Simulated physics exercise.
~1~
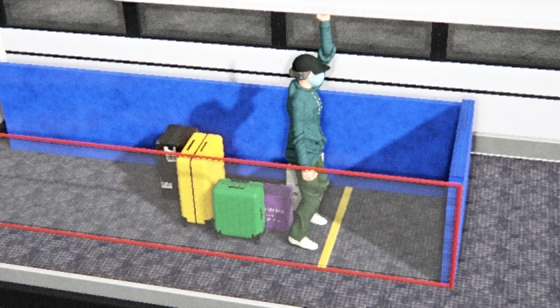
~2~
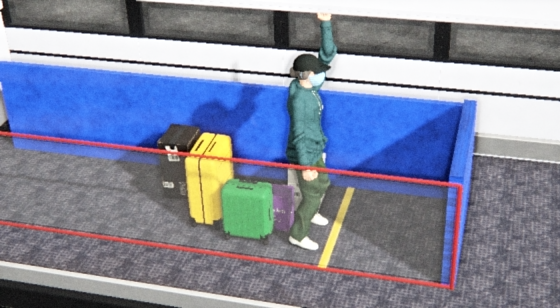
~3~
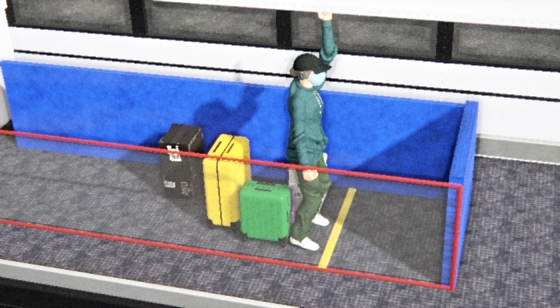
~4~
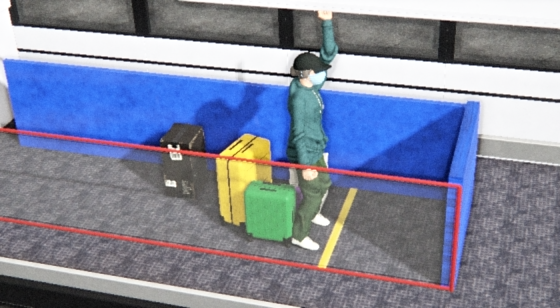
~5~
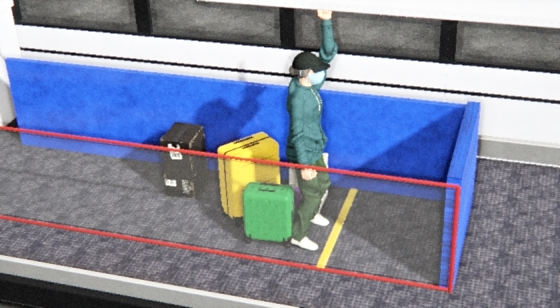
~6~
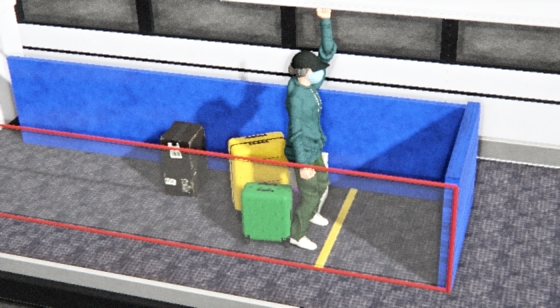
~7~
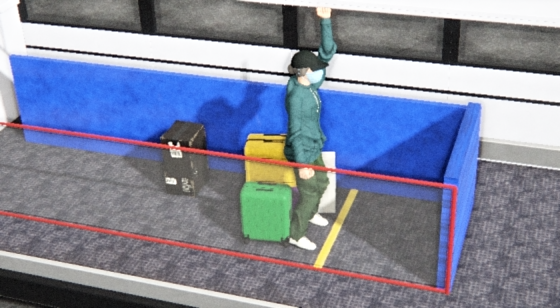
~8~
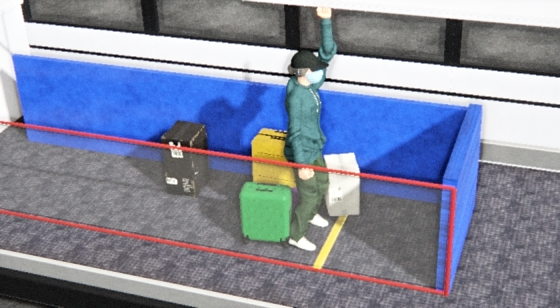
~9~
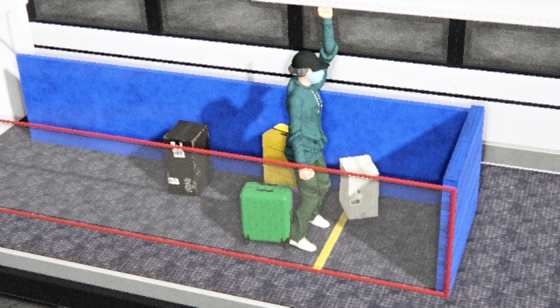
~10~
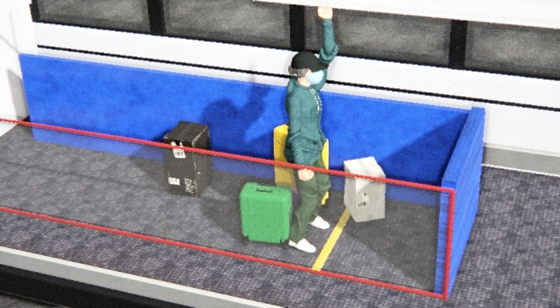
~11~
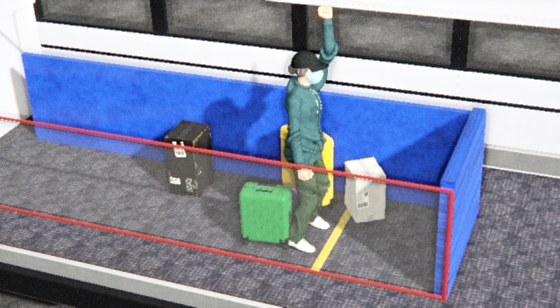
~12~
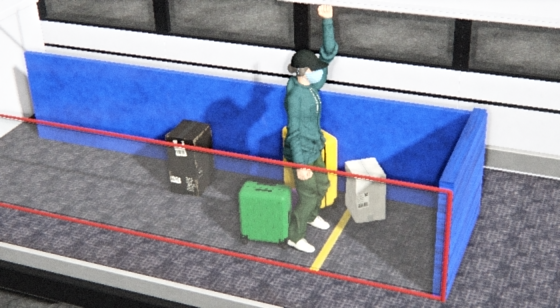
Yellow suitcase sliding right behind a standing passenger with one arm raised, as a white case slides out and crosses a yellow line.
